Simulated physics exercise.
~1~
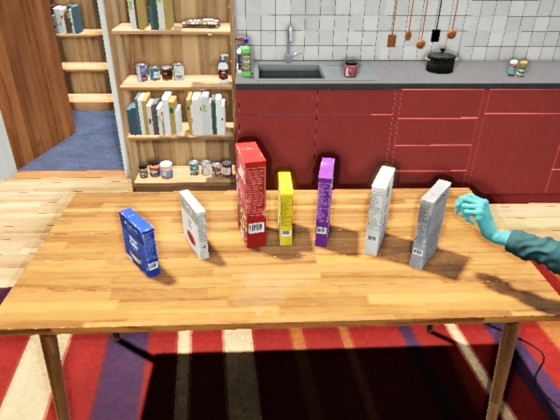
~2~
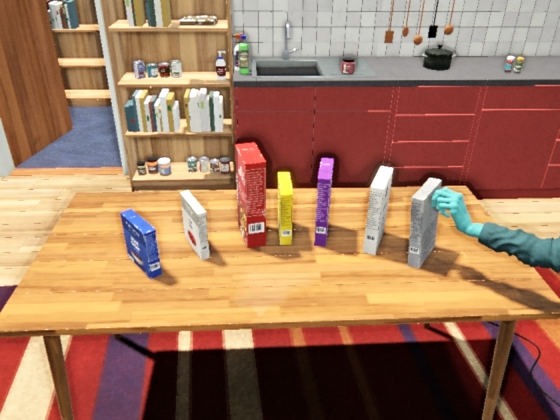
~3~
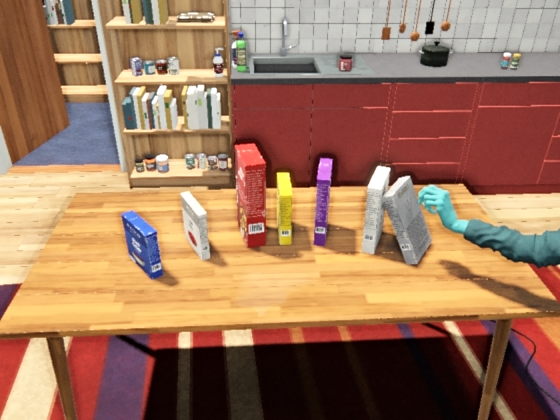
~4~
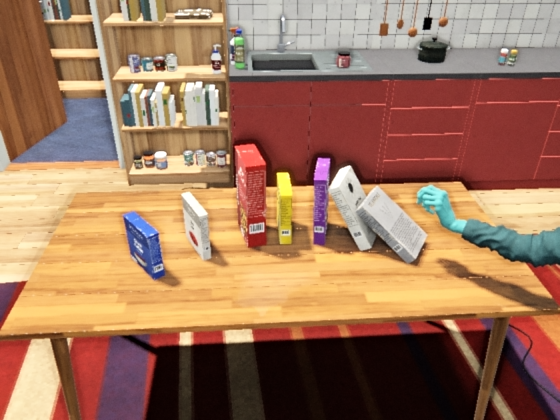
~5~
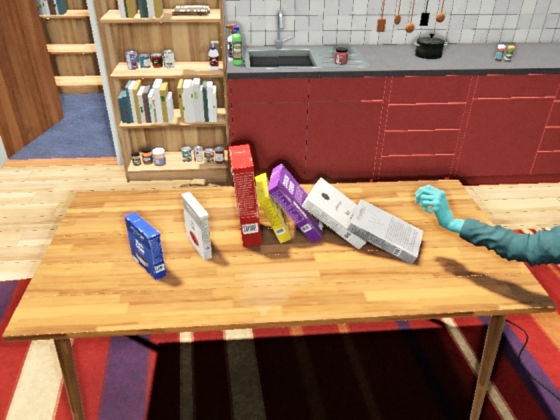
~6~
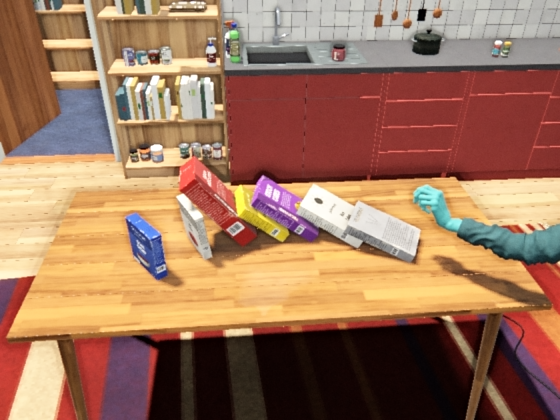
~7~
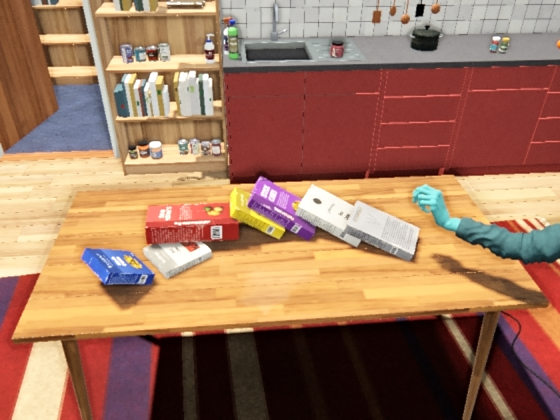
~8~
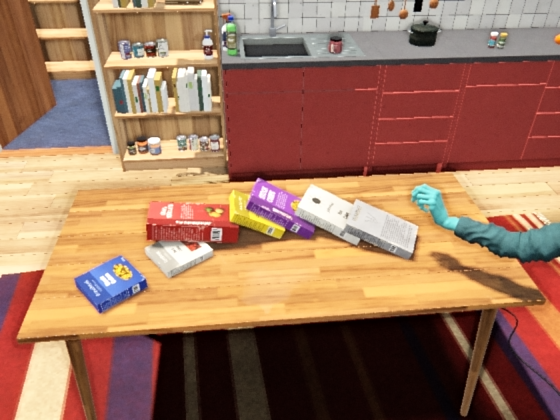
On a wooden kitchen table, a teal-gloved hand tips the rightmost of seven upright boxes, toppling all leftward, the blue one last.
